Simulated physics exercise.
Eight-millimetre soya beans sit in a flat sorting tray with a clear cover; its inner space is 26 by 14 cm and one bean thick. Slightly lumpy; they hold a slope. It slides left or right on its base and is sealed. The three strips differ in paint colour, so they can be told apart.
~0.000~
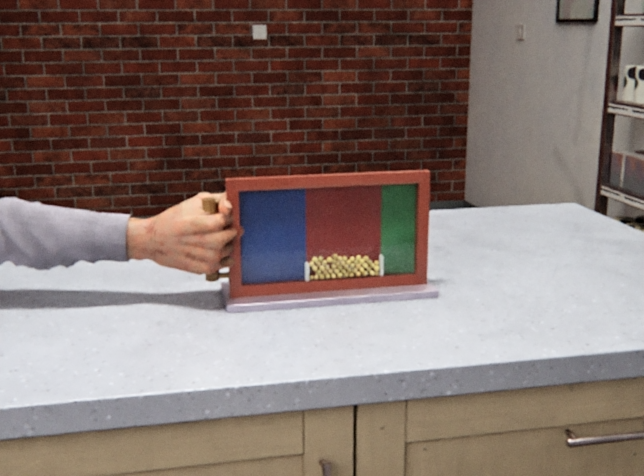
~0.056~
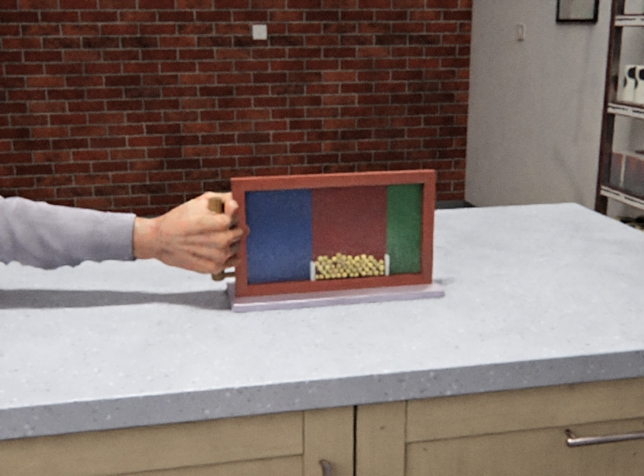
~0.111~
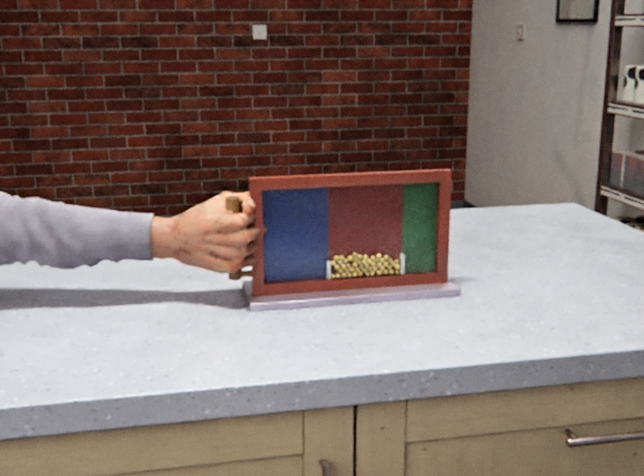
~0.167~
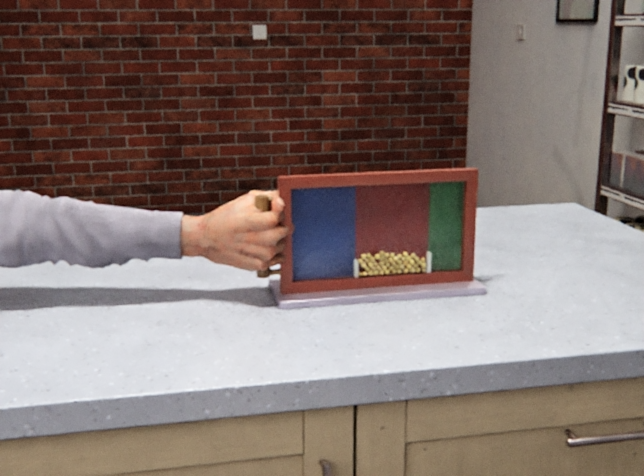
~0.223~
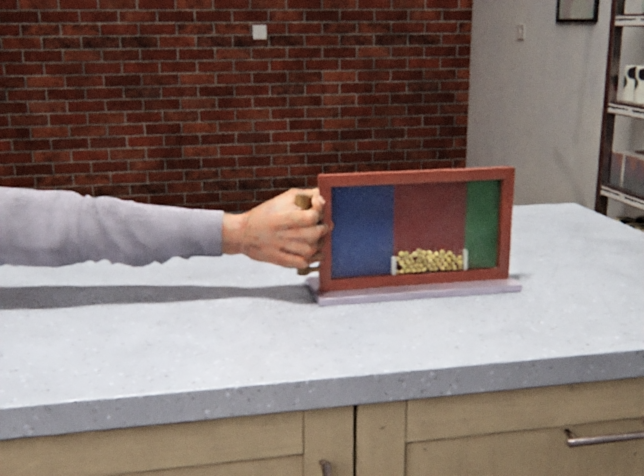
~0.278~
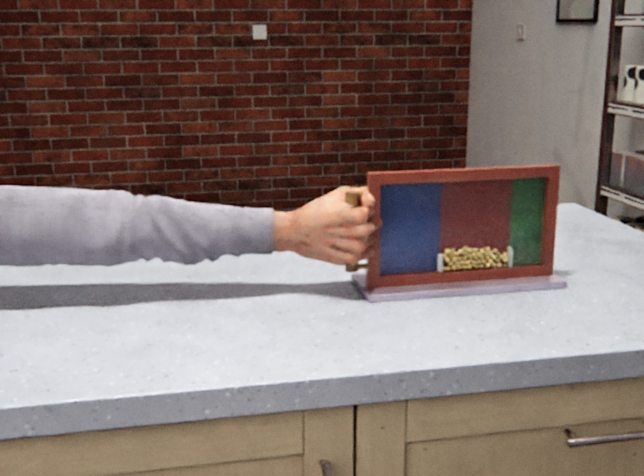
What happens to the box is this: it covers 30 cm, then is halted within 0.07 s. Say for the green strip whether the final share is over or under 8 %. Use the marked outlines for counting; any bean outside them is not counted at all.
Green strip, at the end: Exceeding the 8 % mark.
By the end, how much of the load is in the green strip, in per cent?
Some 15 percent.
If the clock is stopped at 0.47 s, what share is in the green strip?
15 %.
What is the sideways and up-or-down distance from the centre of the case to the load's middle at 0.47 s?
Right: About 5 cm; below: About 5 cm.
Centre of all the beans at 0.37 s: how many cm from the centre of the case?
4 cm right, 5 cm below.
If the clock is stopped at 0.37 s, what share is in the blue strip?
I'd put it near 0 in a hundred.
After 0.37 s, it is 30 cm to the right; the beans' middle is 4 cm right of and 5 cm below the centre; red 95 %, green 5 %.
After 0.47 s, it is 30 cm to the right; the beans' middle is 5 cm right of and 5 cm below the centre; red 85 %, green 15 %.
After 0.62 s, it is 30 cm to the right; the beans' middle is 5 cm right of and 6 cm below the centre; red 85 %, green 15 %.
Settled by 1.1 s, it is 30 cm to the right; red 85 %, blue 0 %, green 15 %.
